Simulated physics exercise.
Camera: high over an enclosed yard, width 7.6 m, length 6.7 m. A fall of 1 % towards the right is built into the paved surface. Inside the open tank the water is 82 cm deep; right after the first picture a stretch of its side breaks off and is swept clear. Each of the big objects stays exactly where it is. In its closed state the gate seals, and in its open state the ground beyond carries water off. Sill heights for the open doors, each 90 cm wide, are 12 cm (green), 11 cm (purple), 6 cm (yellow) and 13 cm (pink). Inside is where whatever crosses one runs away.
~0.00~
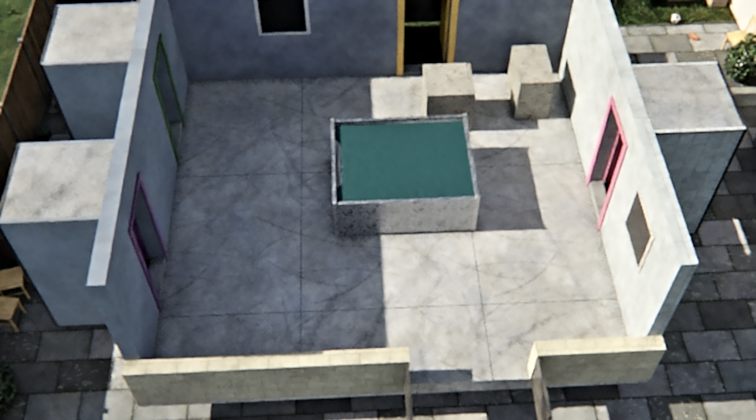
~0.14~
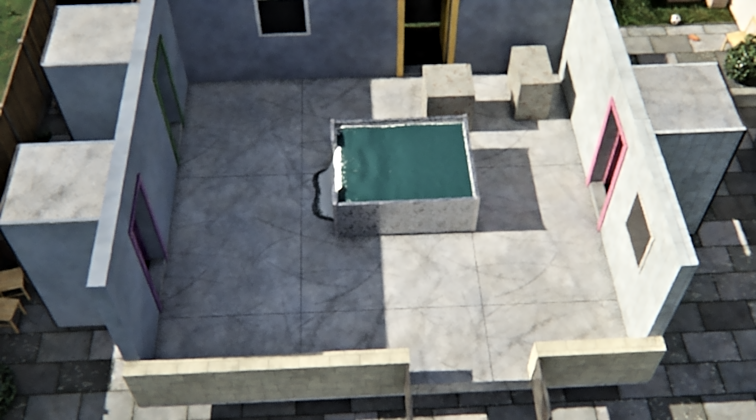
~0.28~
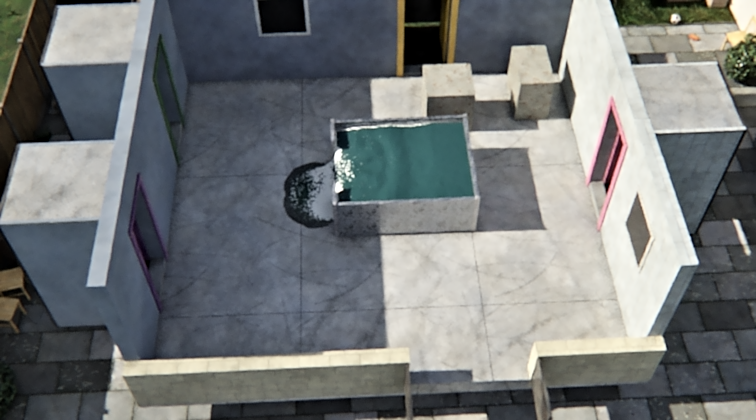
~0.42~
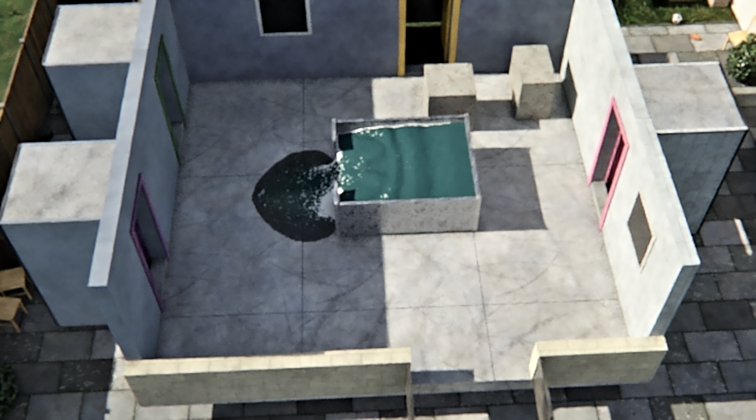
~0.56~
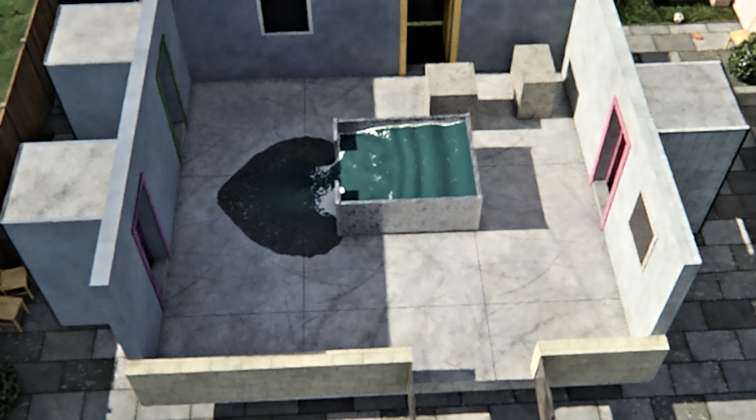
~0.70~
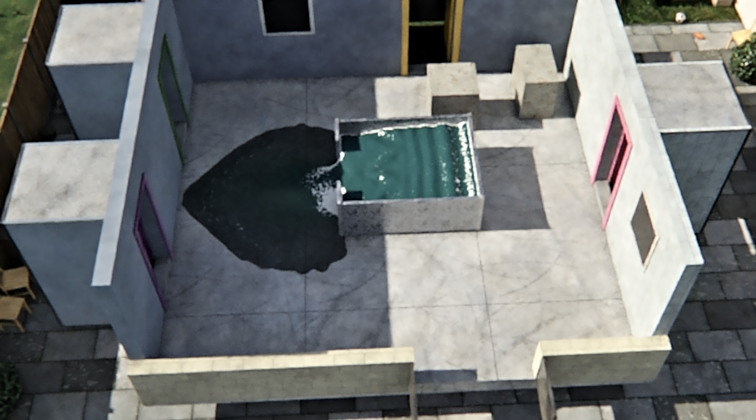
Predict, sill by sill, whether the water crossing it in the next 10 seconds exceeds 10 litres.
Result: Green door: Above the limit; purple door: Above the limit; yellow door: Above the limit; pink door: Beneath the limit.
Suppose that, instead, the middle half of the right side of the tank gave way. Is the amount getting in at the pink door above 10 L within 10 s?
Then pink exceeds it.
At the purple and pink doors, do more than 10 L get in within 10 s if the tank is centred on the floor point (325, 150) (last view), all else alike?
So the purple door keeps within it and the pink door keeps within it.
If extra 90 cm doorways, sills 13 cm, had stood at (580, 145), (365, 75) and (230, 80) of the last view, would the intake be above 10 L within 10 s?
In sequence the answers are less than that, less than that and more than that.
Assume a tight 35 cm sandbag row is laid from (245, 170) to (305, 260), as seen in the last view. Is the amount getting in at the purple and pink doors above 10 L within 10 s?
Doors: Purple stays under / pink stays under.
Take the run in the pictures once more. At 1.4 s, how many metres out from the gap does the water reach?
Roughly 3.8 m.
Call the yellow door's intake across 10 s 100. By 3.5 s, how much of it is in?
By then it's near 0% of the total.
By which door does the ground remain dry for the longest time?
Pink.
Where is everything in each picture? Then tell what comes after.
The first frame shows still water, 82 cm deep, in the open tank at (402, 161).
In the second frame, water pours out at (337, 184) and has run 0.6 m, to (324, 216); typically 9 cm deep outside, 82 cm at the open tank's back.
In the third frame, water pours out at (337, 185) and has run 0.9 m, to (290, 209); typically 12 cm deep outside, 82 cm at the open tank's back.
In the fourth frame, water pours out at (338, 185) and has run 1.5 m, to (258, 202); typically 8 cm deep outside, 82 cm at the open tank's back.
In the fifth frame, water pours out at (340, 184) and has run 2.1 m, to (223, 203); typically 6 cm deep outside, 81 cm at the open tank's back.
In the sixth frame, water pours out at (341, 184) and has run 2.8 m, to (188, 205); typically 5 cm deep outside, 74 cm at the open tank's back.
After 1.4 s water covers 25 % of the floor and is deepest (40 cm) near (328, 194); green door 23 cm at the sill, 4 L in, purple door 17 cm at the sill, 0 L in, yellow door not reached, pink door not reached.
After 2.2 s water covers 30 % of the floor and is deepest (41 cm) near (192, 89); green door 25 cm at the sill, 42 L in, purple door 21 cm at the sill, 20 L in, yellow door not reached, pink door not reached.
After 3.5 s water covers 40 % of the floor and is deepest (28 cm) near (192, 89); green door 18 cm at the sill, 90 L in, purple door 14 cm at the sill, 49 L in, yellow door not reached, pink door not reached.
After 6.0 s water covers 80 % of the floor and is deepest (17 cm) near (157, 380); green door 13 cm at the sill, 109 L in, purple door 9 cm at the sill, 55 L in, yellow door 3 cm at the sill, 0 L in, pink door not reached.
After 10.0 s water covers 100 % of the floor and is deepest (14 cm) near (584, 155); green door 7 cm at the sill, 111 L in, purple door 6 cm at the sill, 56 L in, yellow door 10 cm at the sill, 19 L in, pink door 13 cm at the sill, 0 L in.
